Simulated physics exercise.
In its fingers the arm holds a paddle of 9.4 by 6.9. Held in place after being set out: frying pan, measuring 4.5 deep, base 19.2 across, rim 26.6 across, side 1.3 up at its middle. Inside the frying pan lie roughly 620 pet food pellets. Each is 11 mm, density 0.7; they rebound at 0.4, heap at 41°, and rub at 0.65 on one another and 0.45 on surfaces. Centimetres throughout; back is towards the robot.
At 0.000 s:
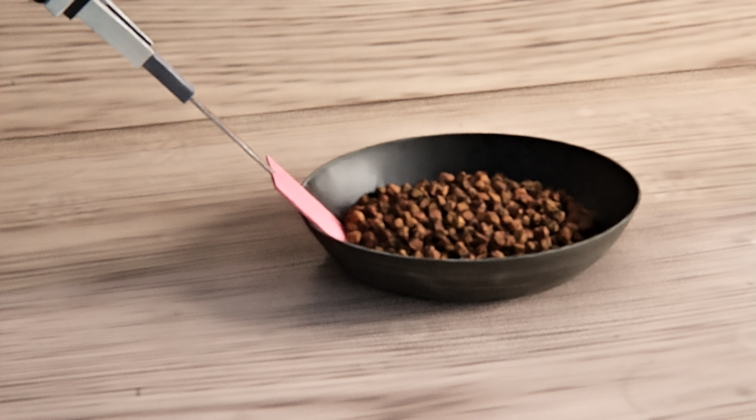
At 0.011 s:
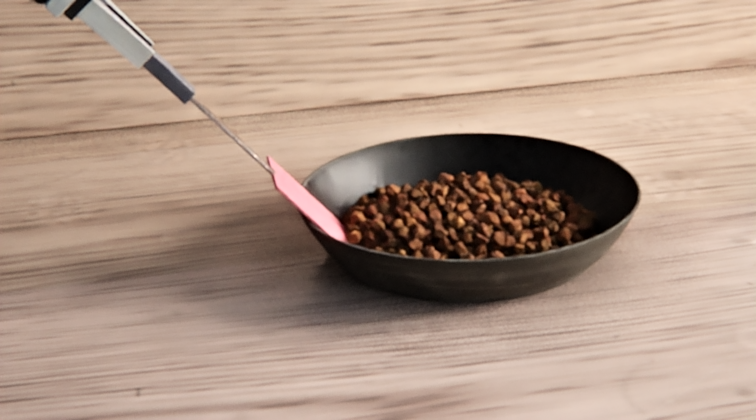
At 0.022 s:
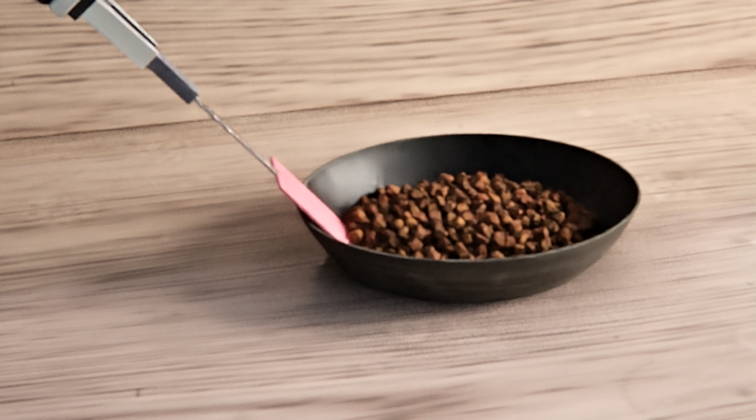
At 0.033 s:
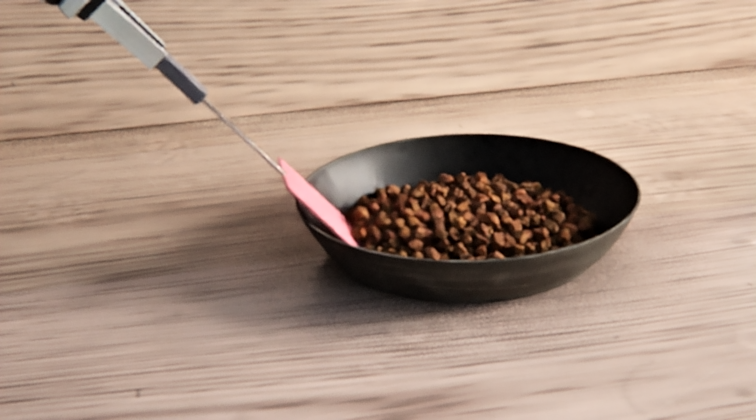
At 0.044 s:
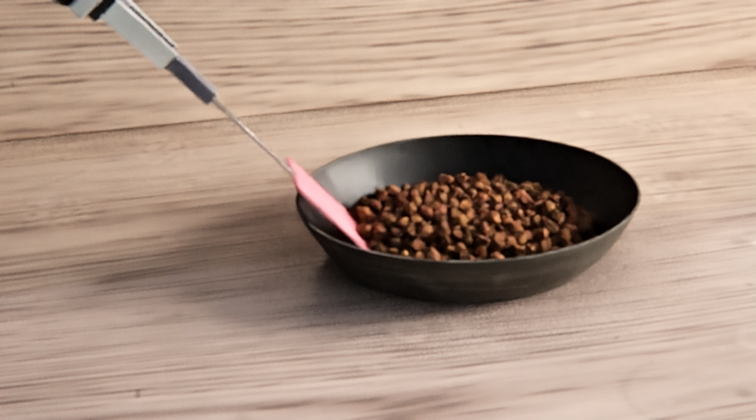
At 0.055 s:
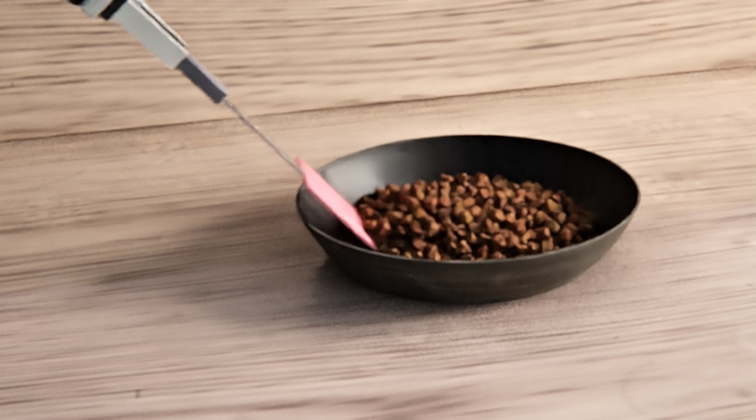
A robotic arm slides a pink paddle slightly rightward against brown pellets in a dark pan.
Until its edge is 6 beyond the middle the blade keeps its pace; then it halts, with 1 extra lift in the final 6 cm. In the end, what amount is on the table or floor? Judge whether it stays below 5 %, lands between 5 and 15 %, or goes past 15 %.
It stays below 5 %.
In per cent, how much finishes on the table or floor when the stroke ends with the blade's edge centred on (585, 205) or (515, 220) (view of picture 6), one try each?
Close to 15 and close to 0 per cent, respectively.
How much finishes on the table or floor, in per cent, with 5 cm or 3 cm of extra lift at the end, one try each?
Try one gives about 5 in a hundred, try two about 0 in a hundred.
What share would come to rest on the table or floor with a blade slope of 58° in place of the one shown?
5 %.
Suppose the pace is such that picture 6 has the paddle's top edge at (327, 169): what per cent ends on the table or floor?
Expect about 5 per cent there.
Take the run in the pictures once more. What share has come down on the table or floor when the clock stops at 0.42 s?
0 %.
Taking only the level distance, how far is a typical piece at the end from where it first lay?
About 4 cm.
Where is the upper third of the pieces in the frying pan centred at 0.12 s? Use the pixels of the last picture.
Around (495, 209).
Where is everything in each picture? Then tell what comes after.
In the first frame, paddle top edge at (271, 171), sloping 50°; upper third of the load around (465, 218), from x 350 to 595, top at y 175; 617 in the frying pan.
In the second frame, paddle top edge at (271, 171), sloping 50°; upper third of the load around (465, 218), from x 350 to 595, top at y 175.
In the third frame, paddle top edge at (275, 172), sloping 50°; upper third of the load around (465, 218), from x 350 to 595, top at y 175.
In the fourth frame, paddle top edge at (283, 172), sloping 50°; upper third of the load around (463, 218), from x 350 to 595, top at y 175.
In the fifth frame, paddle top edge at (292, 172), sloping 50°; upper third of the load around (461, 216), from x 350 to 595, top at y 180.
In the sixth frame, paddle top edge at (302, 172), sloping 50°; upper third of the load around (464, 214), from x 350 to 595, top at y 180; 617 in the frying pan.
By 0.12 s, sloping 50°, highest piece 5 above the table; 617 in the frying pan.
By 0.19 s, sloping 50°, highest piece 5 above the table; 617 in the frying pan.
By 0.42 s, sloping 50°, highest piece 6 above the table; 612 in the frying pan, 4 on the table or floor, 1 on the blade or in flight.
By 1.47 s, sloping 50°, highest piece 6 above the table; 612 in the frying pan, 5 on the table or floor.
Final count, 612 in the frying pan, 5 on the table or floor. That is 1 % on the table or floor.
